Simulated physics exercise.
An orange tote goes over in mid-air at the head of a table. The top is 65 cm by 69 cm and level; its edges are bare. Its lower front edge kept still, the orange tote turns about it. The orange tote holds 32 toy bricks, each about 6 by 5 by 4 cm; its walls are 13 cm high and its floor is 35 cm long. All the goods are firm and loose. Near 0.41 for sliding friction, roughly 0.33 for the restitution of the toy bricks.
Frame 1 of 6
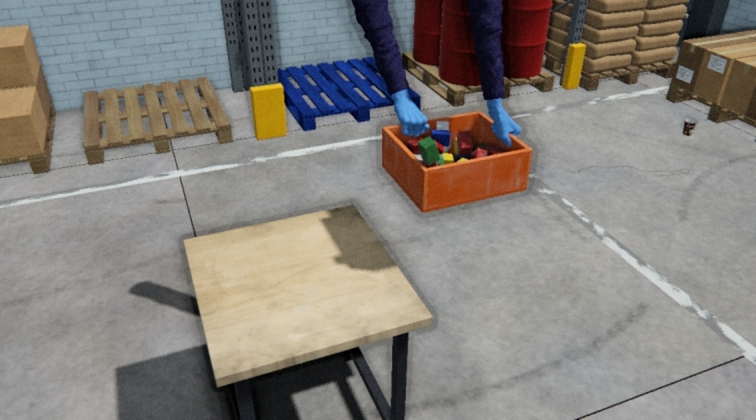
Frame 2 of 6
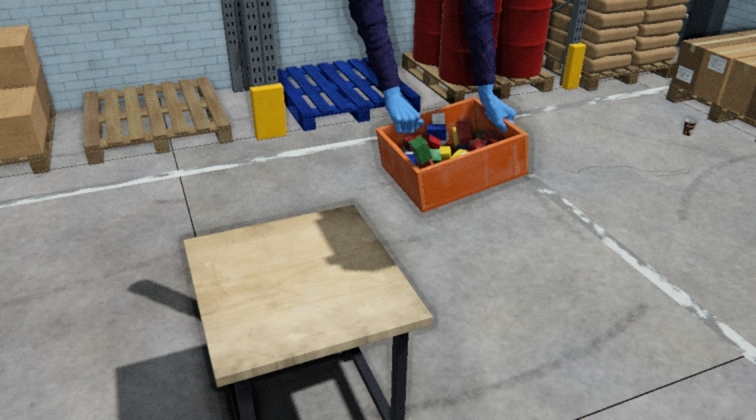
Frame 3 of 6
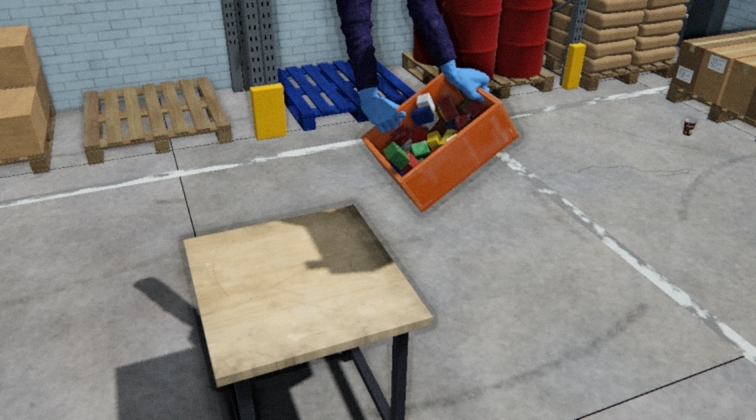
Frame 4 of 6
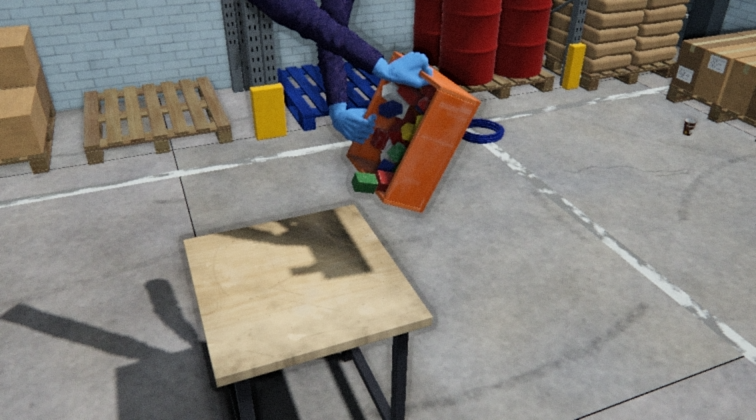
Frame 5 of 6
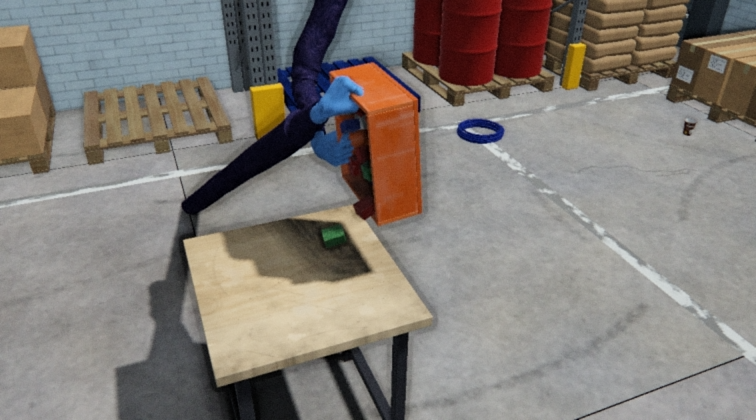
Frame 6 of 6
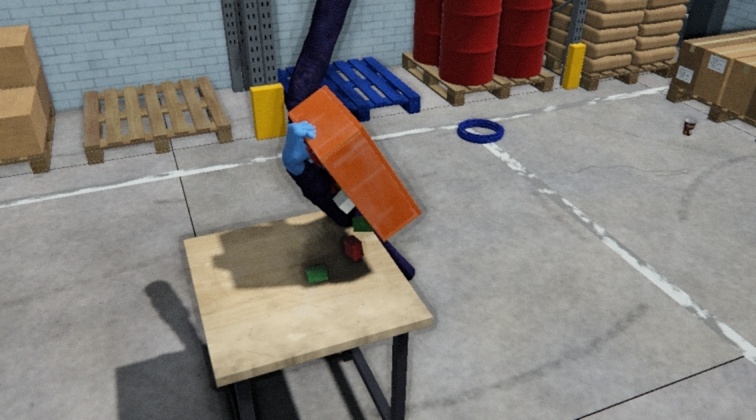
In a warehouse with a pale brick wall and grey concrete floor, seen from above by a still camera, a light wooden table stands in front. Behind it are wooden and blue pallets, red drums, stacked sacks and cartons. Blue-gloved hands in dark sleeves tilt an orange tote of colourful bricks leftward until it is partly upside down, and a few bricks drop onto the tabletop.
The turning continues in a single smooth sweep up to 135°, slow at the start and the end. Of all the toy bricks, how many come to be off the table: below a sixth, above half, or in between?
Off the table: One-sixth up to one-half of the toy bricks.
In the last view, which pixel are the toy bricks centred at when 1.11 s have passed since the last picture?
About (262, 285).
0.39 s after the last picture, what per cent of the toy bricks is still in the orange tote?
Still inside: Around 0 percent.
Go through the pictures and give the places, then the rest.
In the first picture (each is followed by its nearest rim corner in this view), orange tote, (428, 169); 0° from level; none out.
The second picture shows orange tote, (421, 170); 9° from level.
The third picture shows orange tote, (403, 179); 33° from level.
The fourth picture shows orange tote, (384, 198); 63° from level; 1 out, the lowest brick at (365, 183).
The fifth picture shows orange tote, (377, 222); 95° from level; 1 out, the lowest brick at (334, 236).
The sixth picture shows orange tote, (381, 238); 121° from level; 6 out, the lowest brick at (316, 274).
Then, 0.18 s after the last picture, tilt 135°; 29 on the table top and 3 in the air.
Then, 0.39 s after the last picture, tilt 135°; 29 on the table top, 2 over the left end of the table and 1 in the air.
Then, 0.71 s after the last picture, tilt 135°; 24 on the table top and 8 over the left end of the table.
Outcome (1.11 s after the last picture), 24 on the table top and 8 over the left end of the table. Asked share, 8 of 32, 25 per cent.
